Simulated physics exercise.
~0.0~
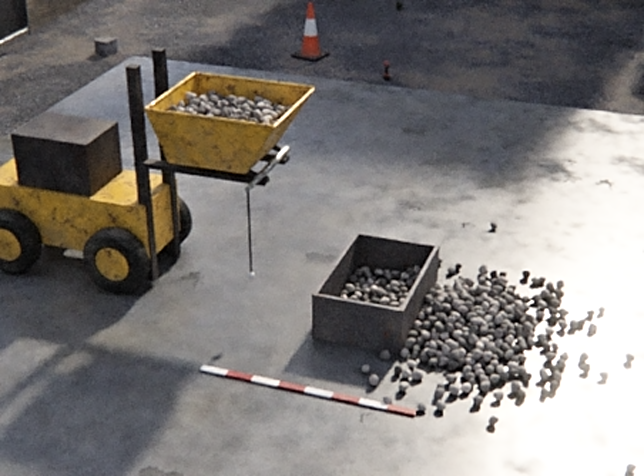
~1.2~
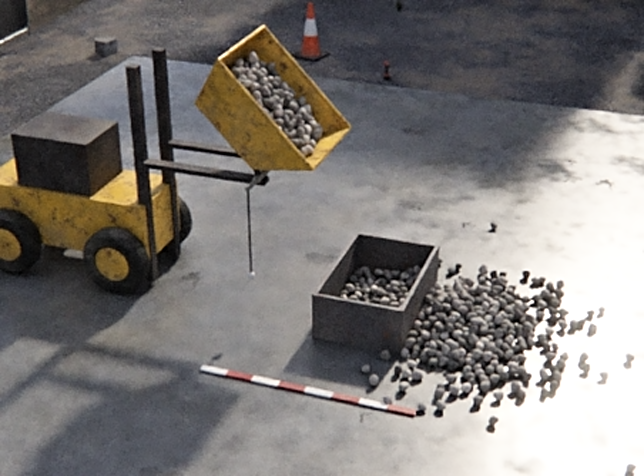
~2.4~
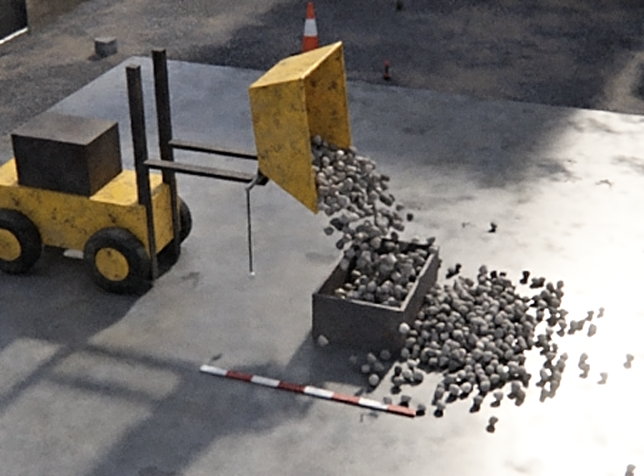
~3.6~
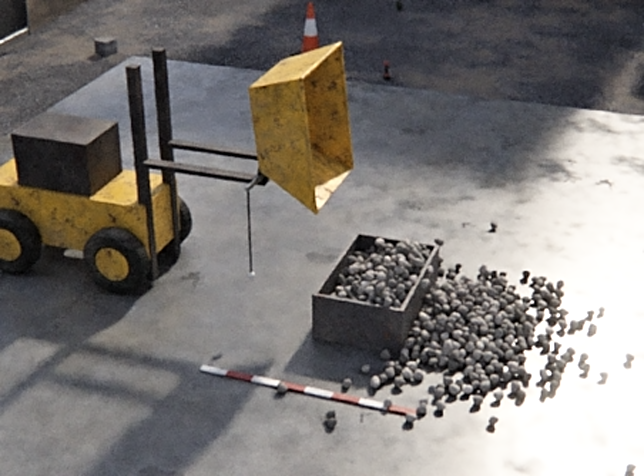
At first, a yellow forklift on the left holds a raised yellow skip full of grey stones, level, near a dark open bin that is partly filled, with a loose heap of stones spread to its right. The skip then tilts forward to the right, its stones still inside. It tips further until it is nearly upright, and the stones pour from its lower edge into the bin. In the end, the skip hangs steeply tipped and empty, the bin is heaped with stones, and a few more lie scattered around it and near the red and white staff.
